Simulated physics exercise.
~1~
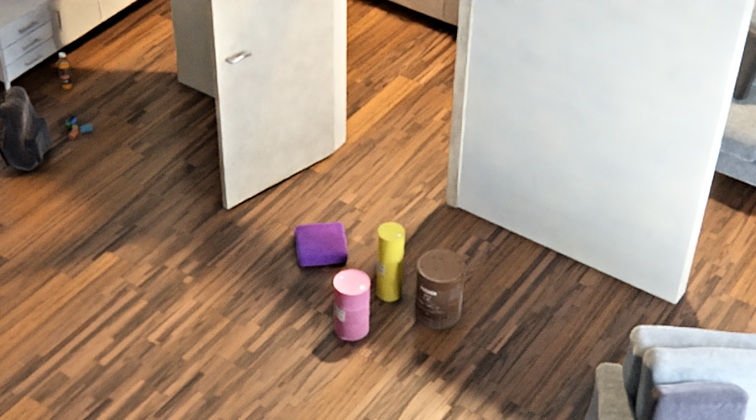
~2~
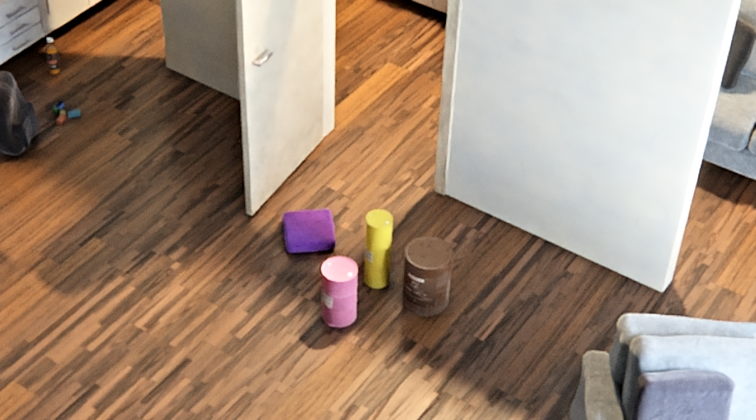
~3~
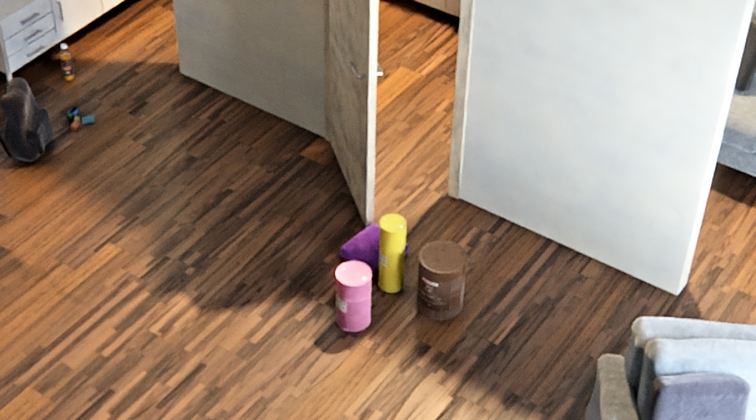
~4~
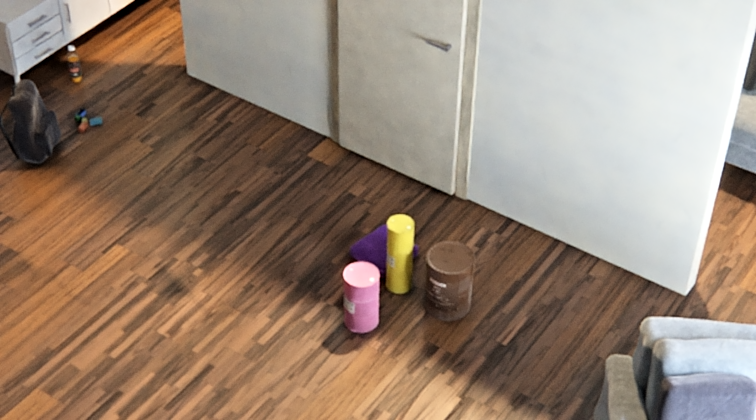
White door swinging shut, shifting a purple cushion to the right behind the yellow canister, and ending fully closed.
